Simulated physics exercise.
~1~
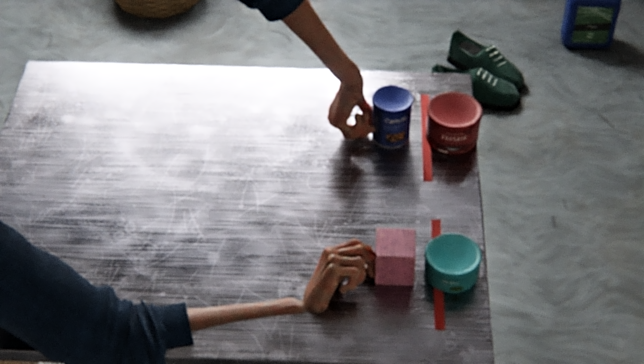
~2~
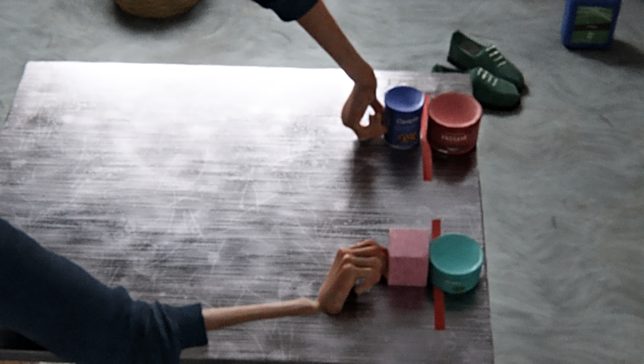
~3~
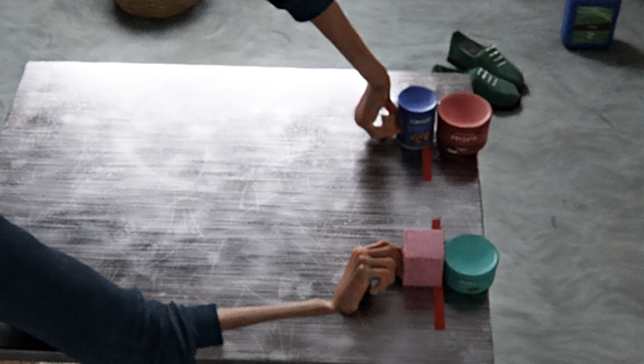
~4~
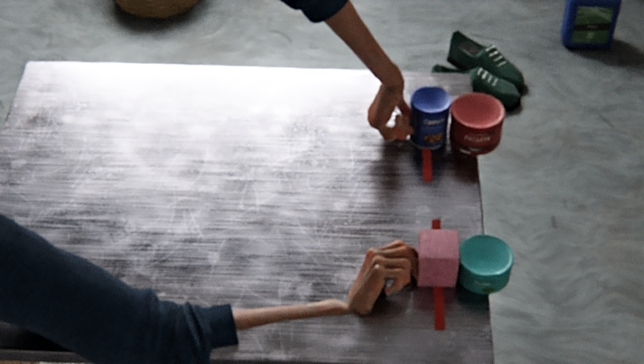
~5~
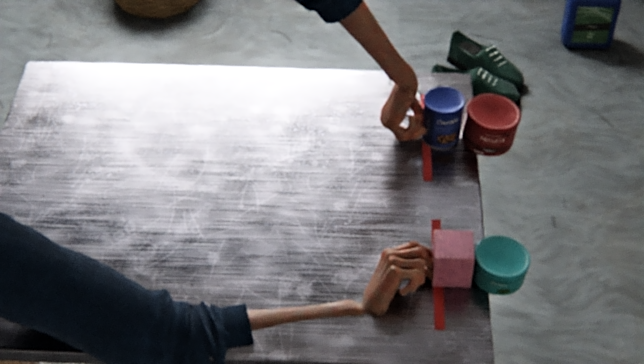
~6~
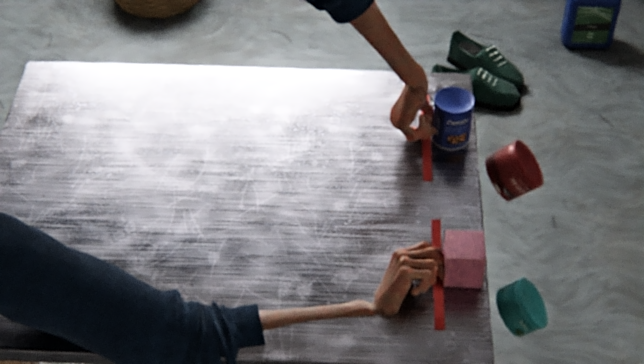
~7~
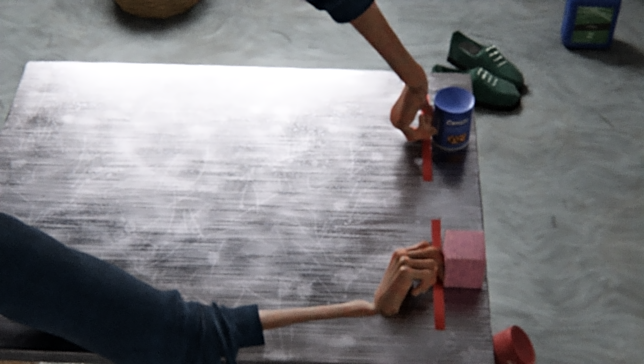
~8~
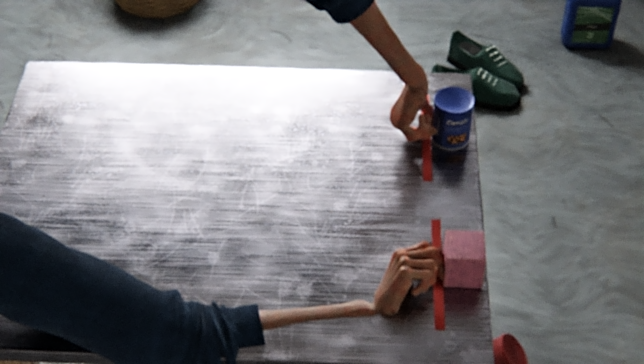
The clip opens on a dark, scratched tabletop where one hand rests behind a blue tin and another behind a pink block, with a red tub and a turquoise tub just to their right near two strips of red tape. Both hands push rightward, and the tin and block slide up against the tubs. The tubs are then driven along toward the table's right edge. Both tip over the edge and fall, while the hands stop with the tin and block still on the table. The turquoise tub drops out of sight, and the red one ends low beside the table.
